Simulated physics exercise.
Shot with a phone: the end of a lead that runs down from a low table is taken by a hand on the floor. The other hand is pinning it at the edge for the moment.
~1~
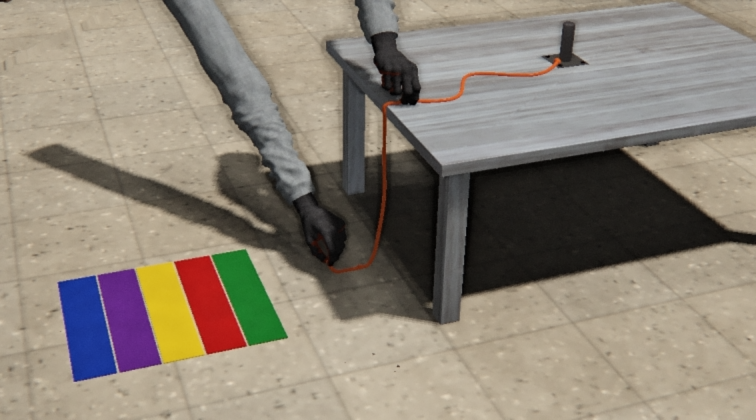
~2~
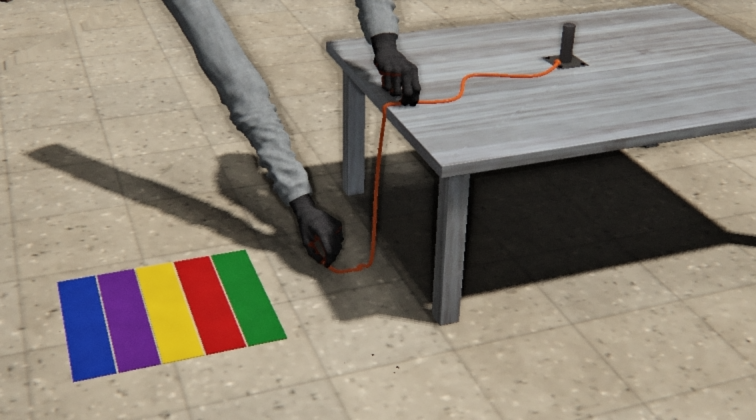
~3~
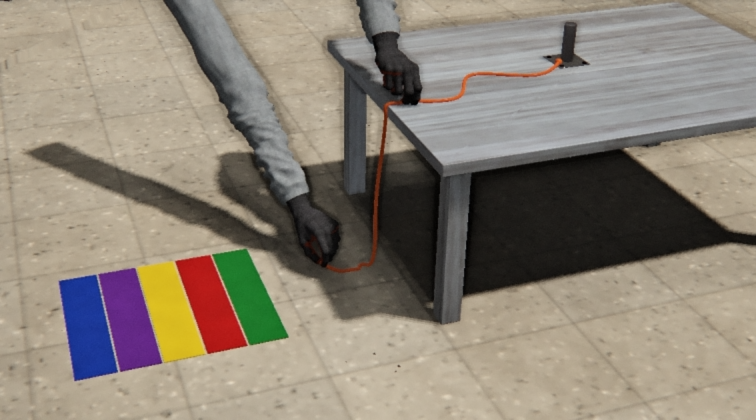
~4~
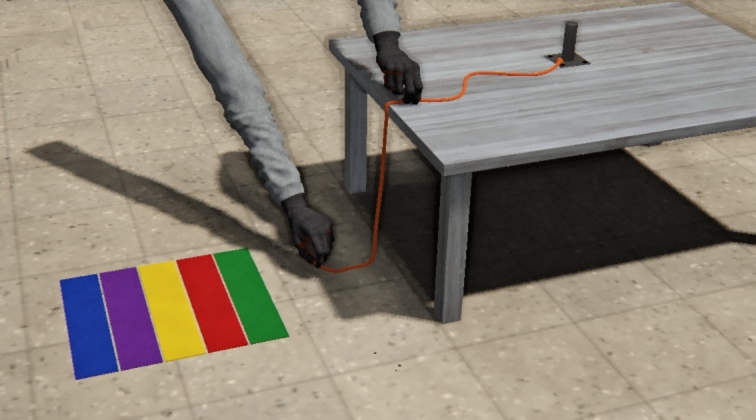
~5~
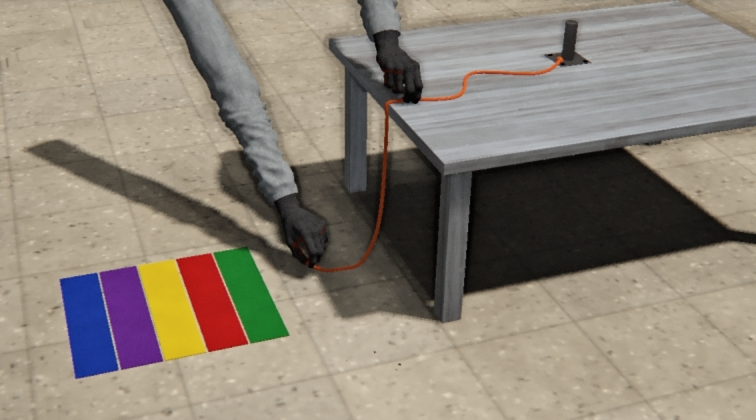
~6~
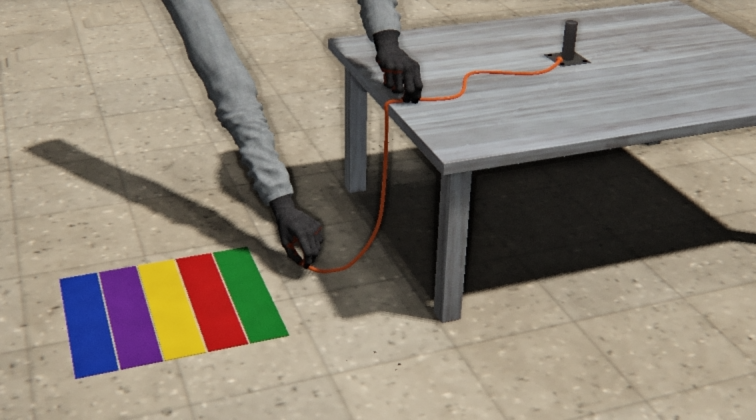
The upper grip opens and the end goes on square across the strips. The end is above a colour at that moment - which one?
The yellow one.
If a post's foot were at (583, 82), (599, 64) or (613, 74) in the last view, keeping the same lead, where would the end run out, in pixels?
Taking the tries in turn, you get (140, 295), (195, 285) and (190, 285).
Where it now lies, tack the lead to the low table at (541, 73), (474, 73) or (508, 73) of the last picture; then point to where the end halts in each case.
First near (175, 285), then near (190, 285), then near (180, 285).
Early on, end near (236, 276); over green.
Midway, end near (191, 284); over red.
At the end of the slack, end near (166, 288); over yellow. It gets as far as the yellow strip.
